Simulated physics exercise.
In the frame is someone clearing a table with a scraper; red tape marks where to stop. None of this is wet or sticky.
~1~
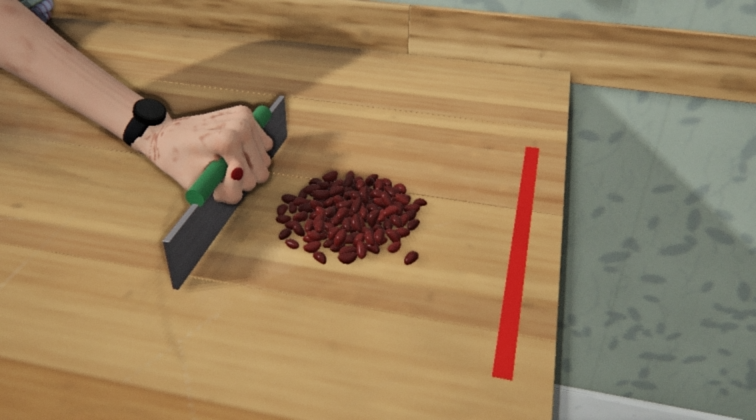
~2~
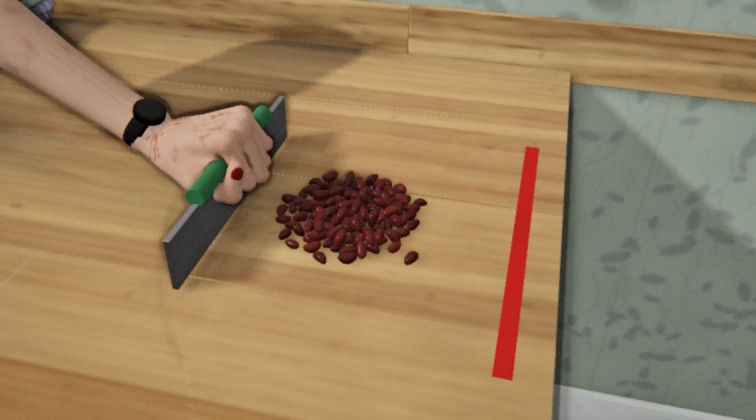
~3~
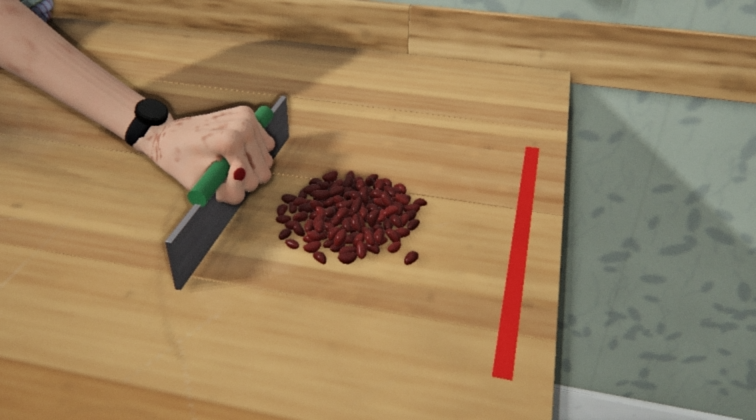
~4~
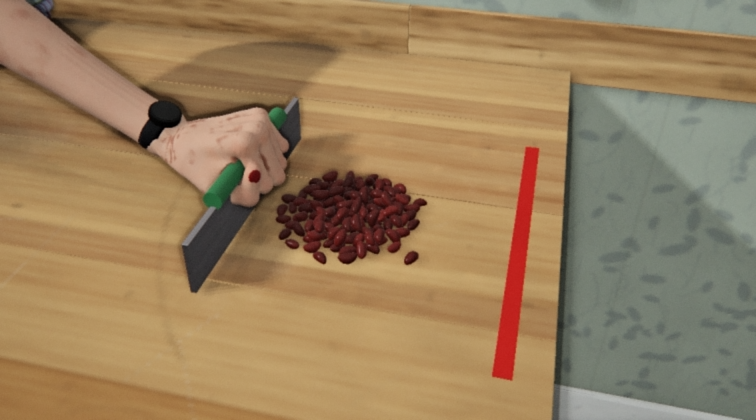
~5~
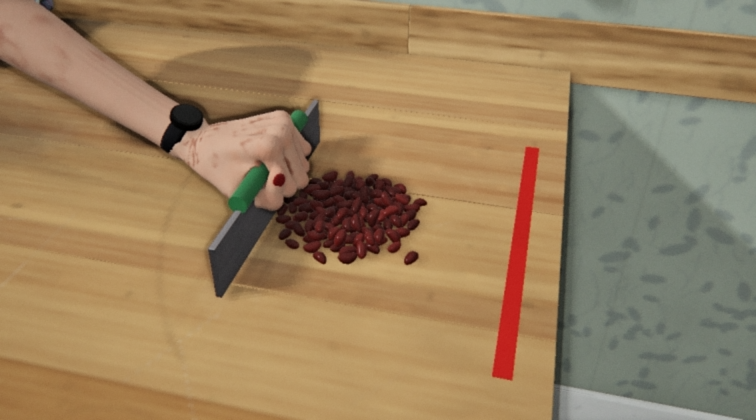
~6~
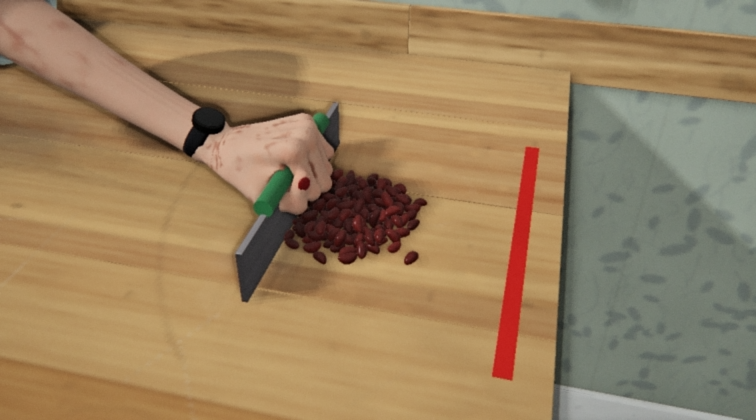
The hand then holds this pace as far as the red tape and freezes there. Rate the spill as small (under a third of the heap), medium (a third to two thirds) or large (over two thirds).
Large.
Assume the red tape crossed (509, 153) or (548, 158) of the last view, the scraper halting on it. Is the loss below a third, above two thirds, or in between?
For the first place it's the middle third, and for the second it's more than two thirds.
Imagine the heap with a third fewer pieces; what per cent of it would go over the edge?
70 per cent, roughly.
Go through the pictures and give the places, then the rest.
The first frame shows scraper (181, 250), at rest; red tape (531, 156), about two fingers from the edge; edge at (561, 252); the heap (347, 213), kidney beans.
The second frame shows scraper (181, 250), at rest.
The third frame shows scraper (183, 251); the heap (347, 213).
The fourth frame shows scraper (199, 254).
The fifth frame shows scraper (225, 258); the heap (347, 213).
The sixth frame shows scraper (250, 262); red tape (531, 156); edge at (561, 252); the heap (351, 214), roughly a quarter pushed along.
Just after the last frame, scraper still moving, near (417, 183); heap all on the table, its front near (514, 238).
A moment on, scraper stopped at the red tape; heap roughly two thirds over the edge.
Further on, scraper stopped at the red tape; heap the larger part over the edge.
When it is over, scraper stopped at the red tape; heap the larger part over the edge.
